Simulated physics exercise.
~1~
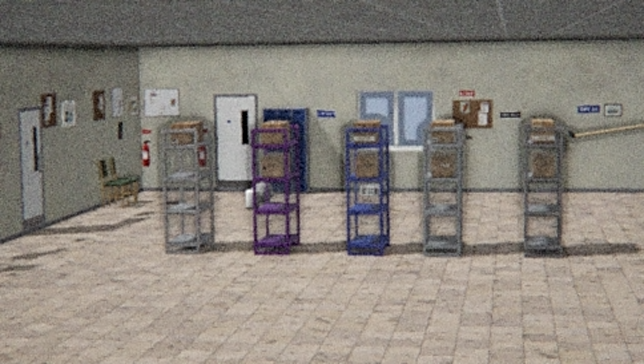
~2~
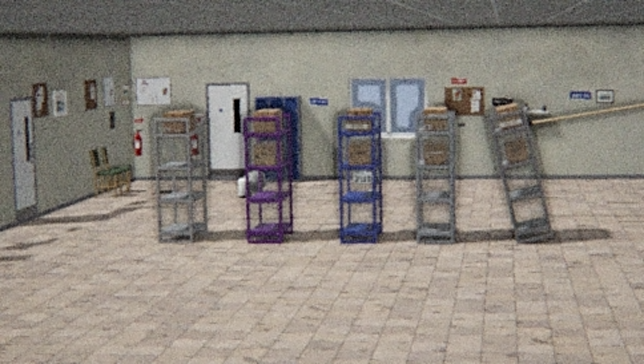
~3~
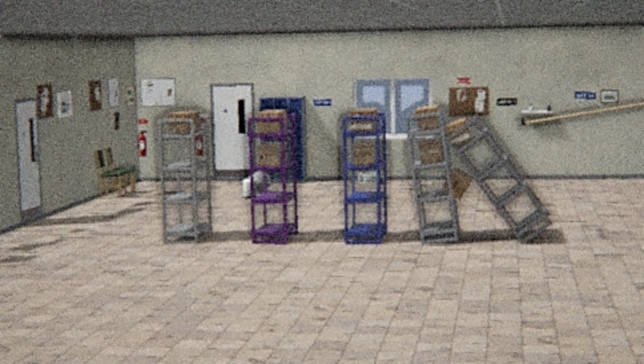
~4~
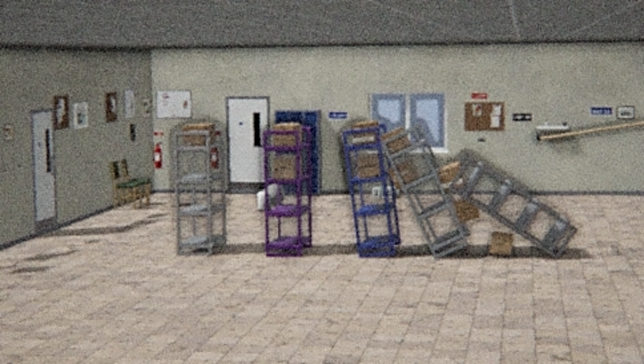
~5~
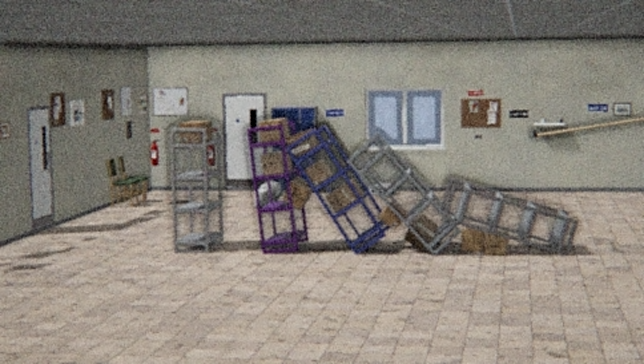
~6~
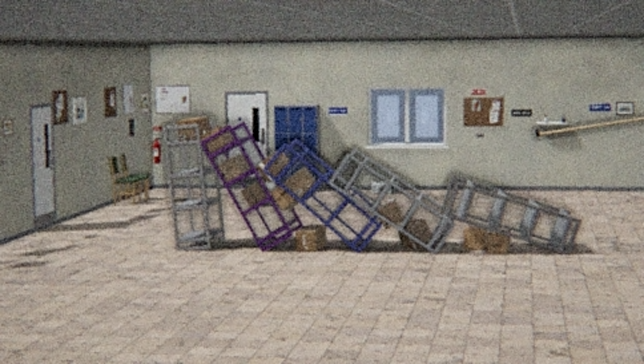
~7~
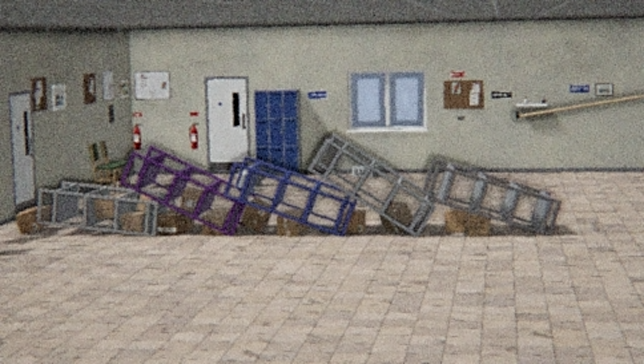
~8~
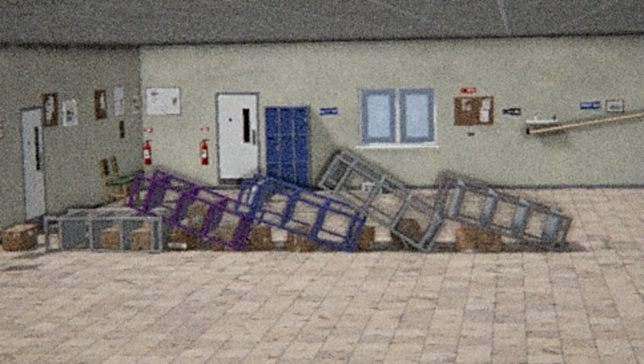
Five tall, open-shelved racks loaded with brown cartons stand in a row across a tiled hall, seen from the front by a gently swaying camera. From left to right they are grey, purple, blue, grey and grey, with doors, a window and noticeboards on the pale walls behind. Beside a pole at the right, the rightmost rack tips left into its grey neighbour, which leans onto the blue one. The blue rack pushes over the purple, and cartons spill as they sink. Finally the leftmost rack falls flat, leaving all five down in an overlapping line among scattered cartons.
